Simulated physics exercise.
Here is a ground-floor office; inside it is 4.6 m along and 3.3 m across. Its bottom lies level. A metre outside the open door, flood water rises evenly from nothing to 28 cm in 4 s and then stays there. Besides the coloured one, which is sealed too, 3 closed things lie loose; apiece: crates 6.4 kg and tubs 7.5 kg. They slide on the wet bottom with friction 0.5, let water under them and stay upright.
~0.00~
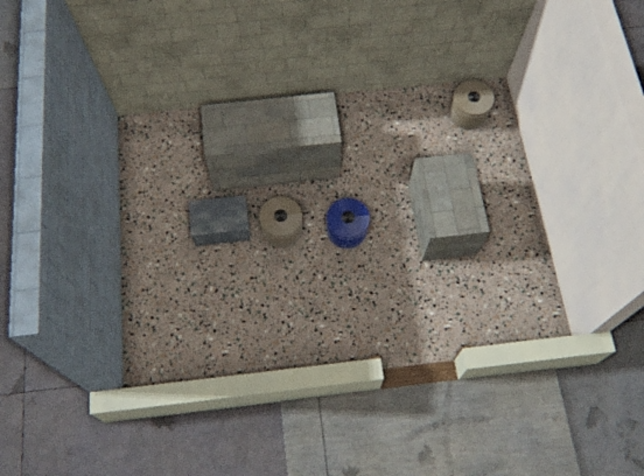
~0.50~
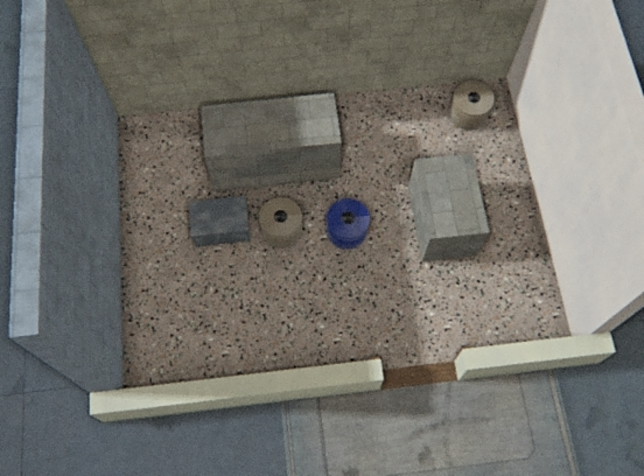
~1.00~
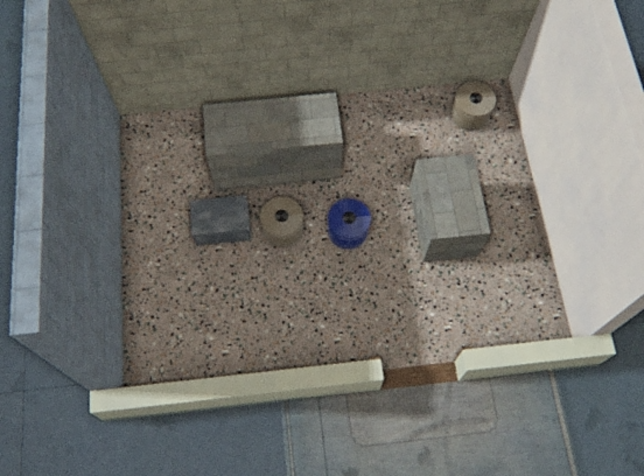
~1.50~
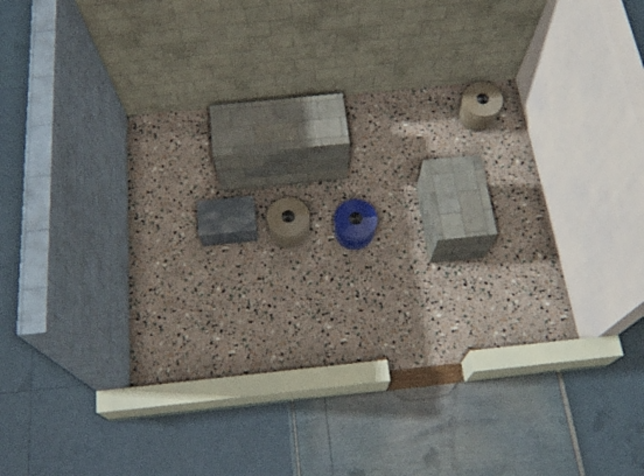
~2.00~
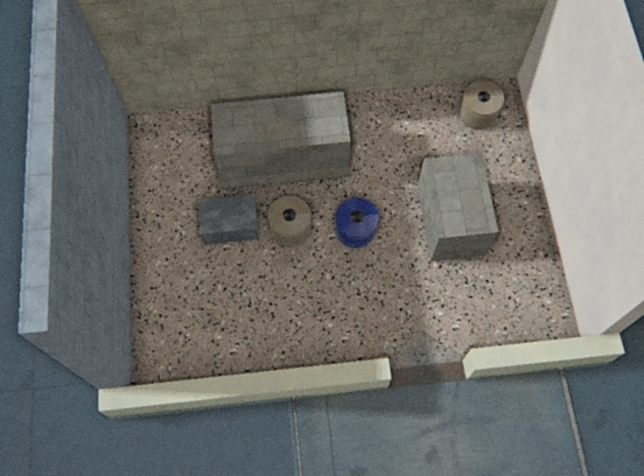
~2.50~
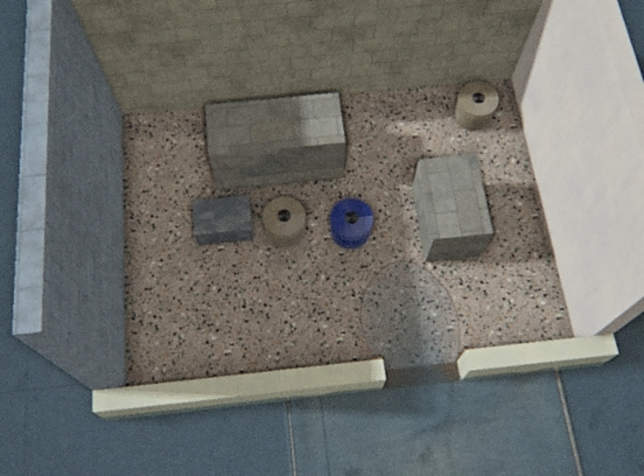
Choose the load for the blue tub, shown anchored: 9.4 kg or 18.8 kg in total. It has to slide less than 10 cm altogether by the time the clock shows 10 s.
I expect that neither weight holds it.
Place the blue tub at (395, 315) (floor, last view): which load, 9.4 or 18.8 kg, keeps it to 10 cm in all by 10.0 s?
Neither is enough.
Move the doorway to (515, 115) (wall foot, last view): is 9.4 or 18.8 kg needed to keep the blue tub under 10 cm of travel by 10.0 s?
Then neither weight holds it.
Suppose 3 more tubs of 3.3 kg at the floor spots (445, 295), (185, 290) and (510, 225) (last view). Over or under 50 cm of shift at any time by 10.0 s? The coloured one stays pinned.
In turn: More, more, less.
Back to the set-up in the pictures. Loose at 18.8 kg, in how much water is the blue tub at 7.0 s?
Roughly 9 cm.
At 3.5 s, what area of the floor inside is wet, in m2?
Roughly 3.5 m2.
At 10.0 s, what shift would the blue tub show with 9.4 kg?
Roughly 200 cm.
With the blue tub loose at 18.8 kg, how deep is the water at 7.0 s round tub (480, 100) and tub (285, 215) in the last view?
Roughly 9 and 6 cm.
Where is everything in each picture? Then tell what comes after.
The blue tub at (348, 217) rests on the ground; water covers 0.0 m2; 0 of 4 have shifted, in the first frame.
The blue tub at (348, 218) rests on the ground; 0.0 m2 under water; 0 of 4 have shifted, in the second frame.
The blue tub at (349, 218), on the bottom; 0.0 m2 under water; 0 of 4 have shifted, in the third frame.
The blue tub at (356, 219), on the bottom; water covers 0.0 m2; 0 of 4 have shifted, in the fourth frame.
The blue tub at (357, 217), on the bottom; water covers 0.1 m2; 0 of 4 have shifted, in the fifth frame.
The blue tub at (352, 218), on the bottom; water covers 0.9 m2; 0 of 4 have shifted, in the sixth frame.
After 3.5 s the blue tub would be 1 cm from its start with 9.4 kg and 0 cm from its start with 18.8 kg; 4 cm of water round it then.
After 4.5 s the blue tub would be 45 cm from its start with 9.4 kg and 0 cm from its start with 18.8 kg; 6 cm of water round it then.
After 7.0 s the blue tub would be 128 cm from its start with 9.4 kg and 44 cm from its start with 18.8 kg; 9 cm of water round it then.
After 10.0 s the blue tub would be 197 cm from its start with 9.4 kg and 148 cm from its start with 18.8 kg; 8 cm of water round it then.
